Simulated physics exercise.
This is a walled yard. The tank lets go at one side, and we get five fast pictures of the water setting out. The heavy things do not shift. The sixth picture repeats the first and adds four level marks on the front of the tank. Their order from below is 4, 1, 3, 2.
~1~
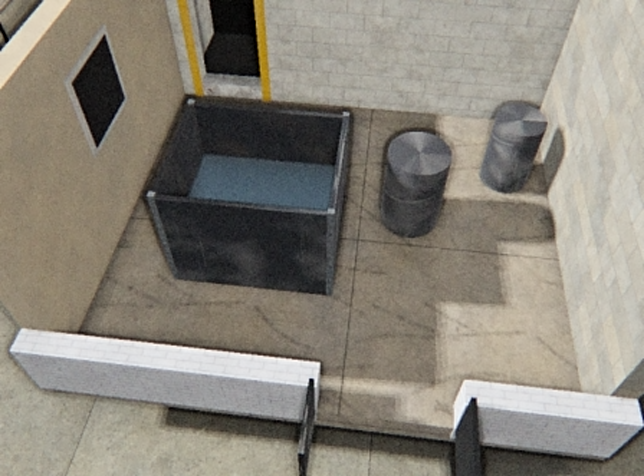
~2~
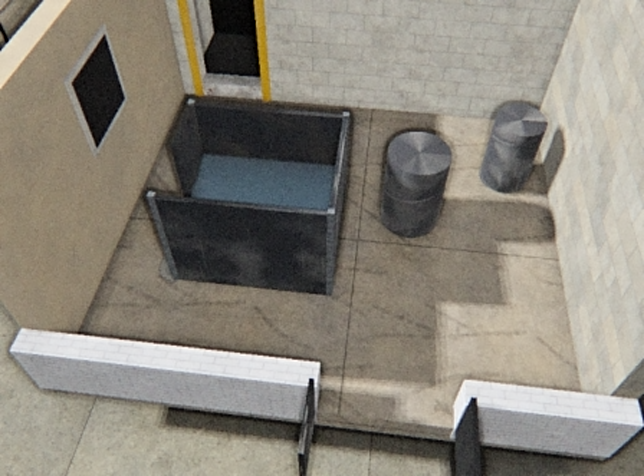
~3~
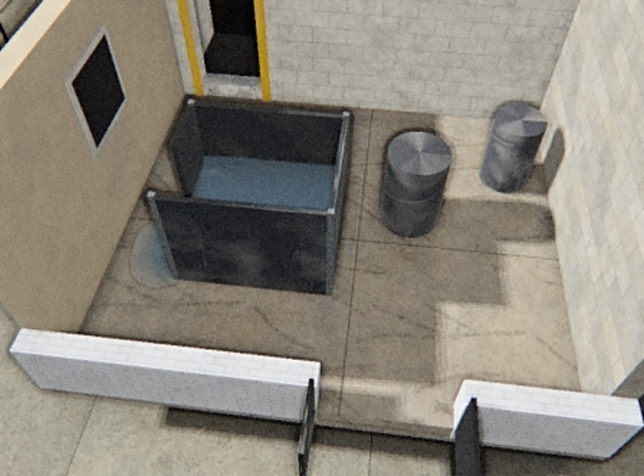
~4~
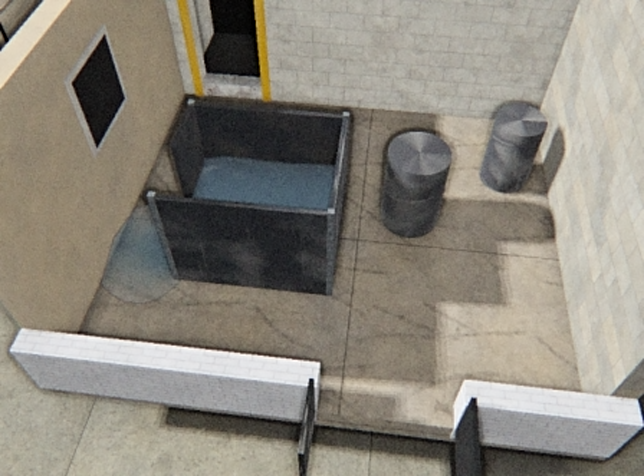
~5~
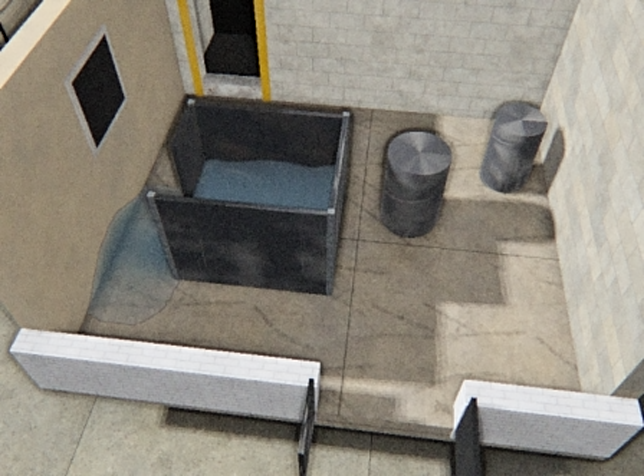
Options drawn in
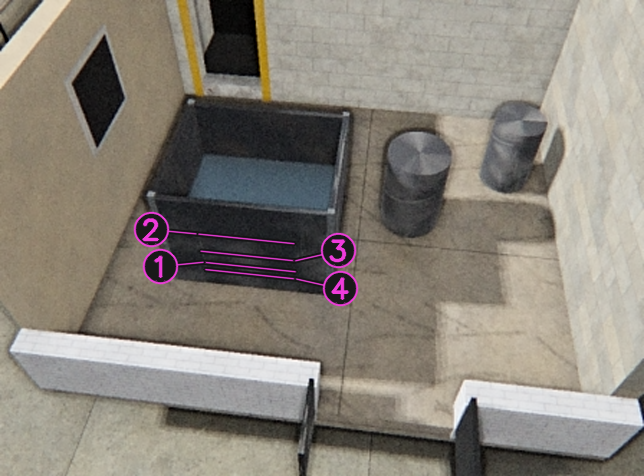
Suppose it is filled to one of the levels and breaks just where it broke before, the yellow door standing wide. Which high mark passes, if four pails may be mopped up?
Use line 2.
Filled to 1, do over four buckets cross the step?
No.
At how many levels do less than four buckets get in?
All of them.
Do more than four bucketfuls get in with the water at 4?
No, that is safe.
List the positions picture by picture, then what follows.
Water in the tank at rest, its middle at (260, 200); foot of the yellow doorway at (234, 97); open gate at (392, 368).
Water covers 1 % of the ground, its front hidden from here.
Water covers 3 % of the ground and shows as far out as (143, 234).
Water covers 5 % of the ground and shows as far out as (132, 213).
Water covers 8 % of the ground and shows as far out as (141, 201).
On the marked copy, 1 at (249, 267); 2 at (244, 238); 3 at (247, 255); 4 at (250, 274); from the bottom up 4, 1, 3, 2.
With 1, nothing gets over.
With 2, a bucket or two gets in.
With 3, nothing gets over.
With 4, nothing gets over.
